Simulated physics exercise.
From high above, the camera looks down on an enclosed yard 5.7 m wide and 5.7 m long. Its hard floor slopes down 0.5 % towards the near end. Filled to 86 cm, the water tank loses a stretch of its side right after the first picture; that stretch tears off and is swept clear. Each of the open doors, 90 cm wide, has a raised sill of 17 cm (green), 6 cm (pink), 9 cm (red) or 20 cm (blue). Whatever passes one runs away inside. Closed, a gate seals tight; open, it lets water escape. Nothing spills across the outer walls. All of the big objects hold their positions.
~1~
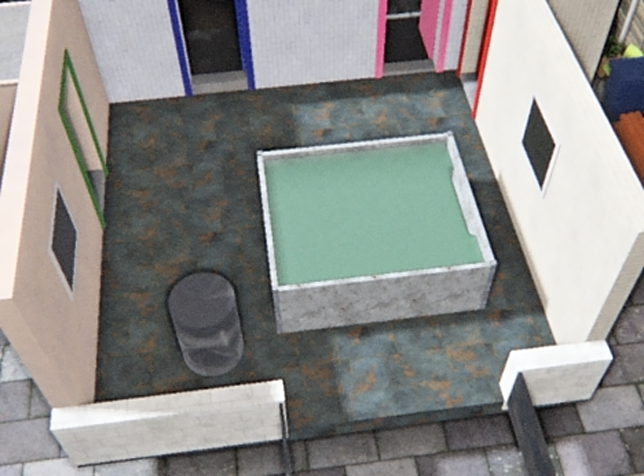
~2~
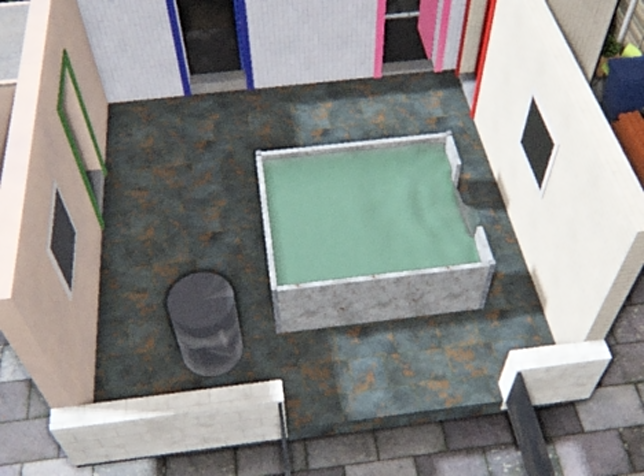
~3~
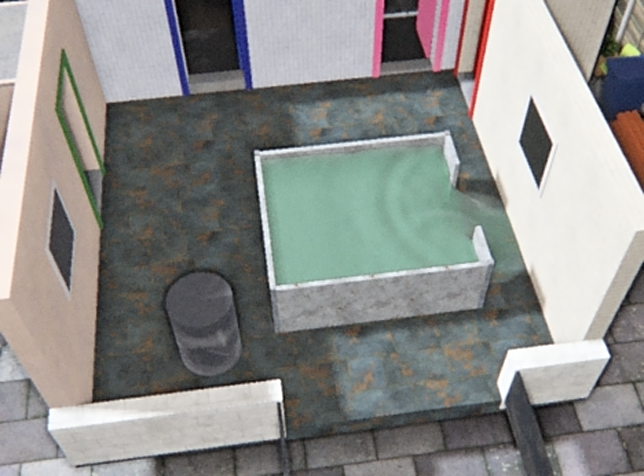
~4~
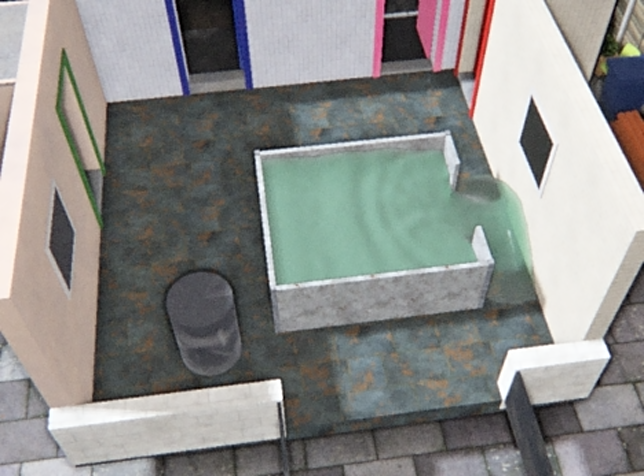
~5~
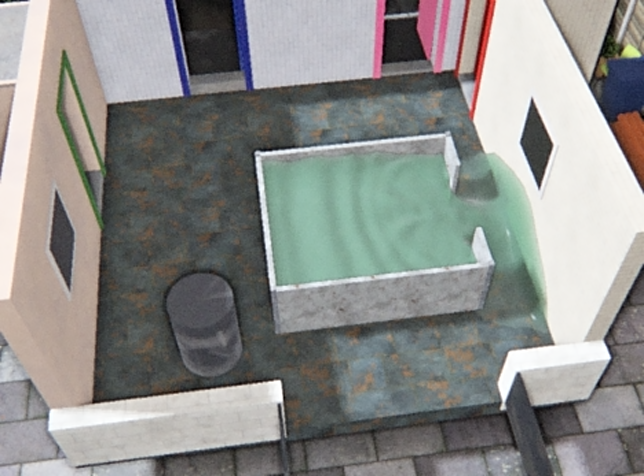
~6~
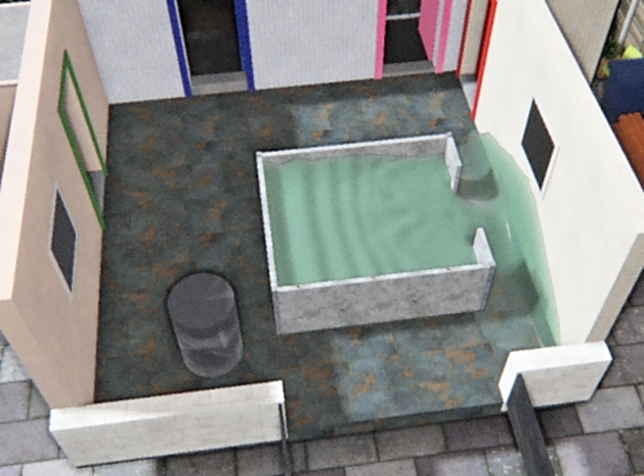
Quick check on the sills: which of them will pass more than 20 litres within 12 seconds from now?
My prediction: The green door lets in a smaller amount than the limit; the pink door lets in a larger amount than the limit; the red door lets in a larger amount than the limit; the blue door lets in a smaller amount than the limit.
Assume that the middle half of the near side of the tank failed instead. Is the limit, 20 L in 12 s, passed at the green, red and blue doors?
Green door doesn't reach it, red door doesn't reach it, blue door doesn't reach it.
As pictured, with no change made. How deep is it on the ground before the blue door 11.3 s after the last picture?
Roughly 10.0 centimetres.
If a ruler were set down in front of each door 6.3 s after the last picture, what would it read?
Door by door in cm, green shows 12, pink shows 15, red shows 8, blue shows 4.
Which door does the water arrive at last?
It would be the green one.
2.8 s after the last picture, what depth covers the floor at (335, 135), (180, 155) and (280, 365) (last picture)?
Depths: About 1, 2 and 6 centimetres.
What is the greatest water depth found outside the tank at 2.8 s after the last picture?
Some 40 cm deep.
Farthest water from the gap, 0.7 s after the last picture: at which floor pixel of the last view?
Point: Roughly (452, 75) in the last view.
Then, 0.7 s after the last picture water covers 25 % of the floor and is deepest (71 cm) near (509, 237); green door not reached, pink door 11 cm at the sill, 5 L in, red door 7 cm at the sill, 0 L in, blue door not reached.
Then, 1.5 s after the last picture water covers 45 % of the floor and is deepest (57 cm) near (509, 237); green door not reached, pink door 23 cm at the sill, 122 L in, red door 8 cm at the sill, 1 L in, blue door 1 cm at the sill, 0 L in.
Then, 2.8 s after the last picture water covers 65 % of the floor and is deepest (40 cm) near (509, 237); green door not reached, pink door 25 cm at the sill, 349 L in, red door 10 cm at the sill, 14 L in, blue door 6 cm at the sill, 0 L in.
Then, 6.3 s after the last picture water covers 95 % of the floor and is deepest (25 cm) near (509, 237); green door 12 cm at the sill, 0 L in, pink door 15 cm at the sill, 611 L in, red door 8 cm at the sill, 37 L in, blue door 4 cm at the sill, 0 L in.
Then, 11.3 s after the last picture water covers 100 % of the floor and is deepest (16 cm) near (100, 294); green door 9 cm at the sill, 0 L in, pink door 10 cm at the sill, 706 L in, red door 10 cm at the sill, 48 L in, blue door 10 cm at the sill, 0 L in.
